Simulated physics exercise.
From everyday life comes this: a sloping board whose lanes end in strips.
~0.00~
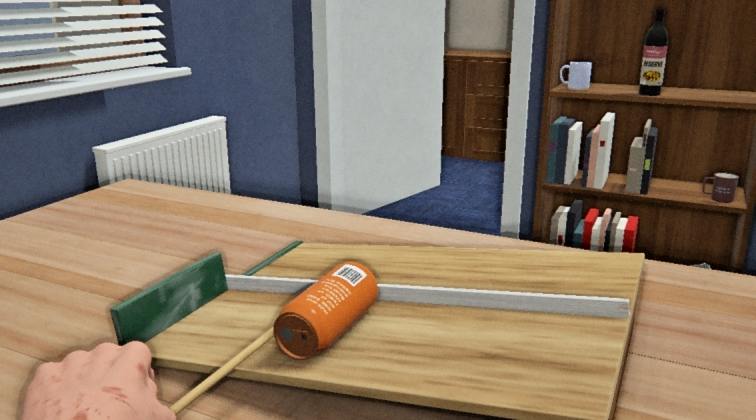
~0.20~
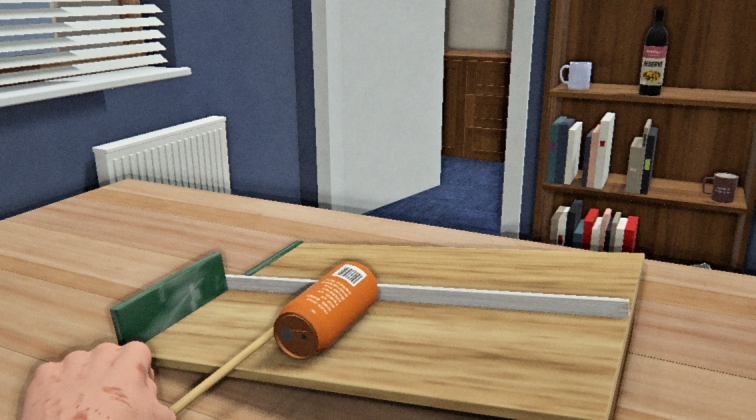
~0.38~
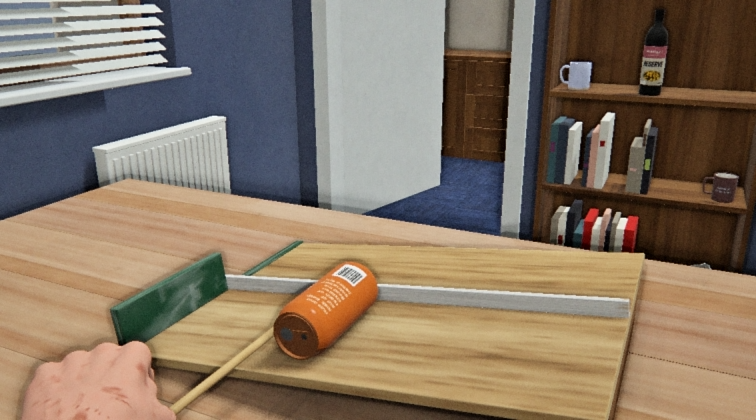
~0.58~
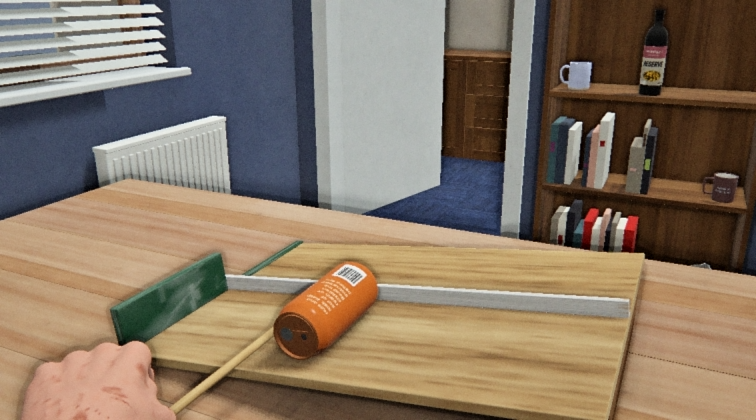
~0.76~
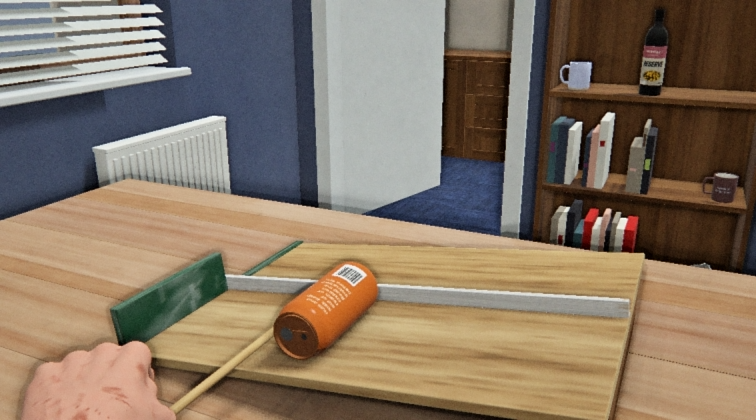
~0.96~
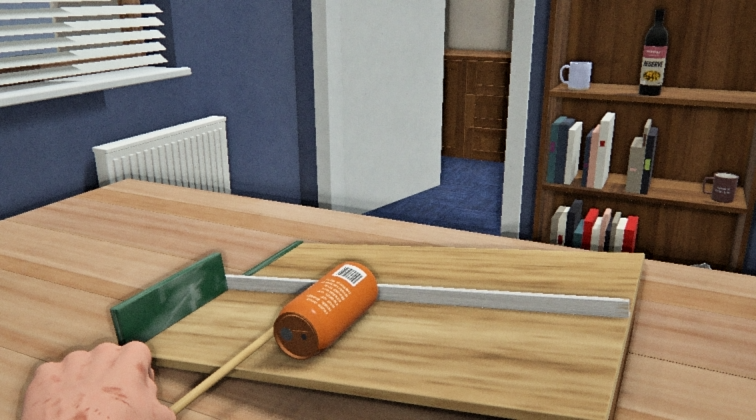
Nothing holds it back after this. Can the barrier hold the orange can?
Well, in the end the orange can stays on.
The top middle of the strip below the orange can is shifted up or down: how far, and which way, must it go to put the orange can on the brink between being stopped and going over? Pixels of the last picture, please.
Some 32 pixels, down.
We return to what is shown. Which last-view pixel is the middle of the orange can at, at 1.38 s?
Predicted centre: Roughly (285, 305).
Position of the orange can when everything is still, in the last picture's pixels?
Once it all settles, the centre sits at about (197, 298).
After 1.38 s, orange can rolling on the board near (285, 305).
At rest (2.6 s), the orange can is held by the strip, near (197, 298).
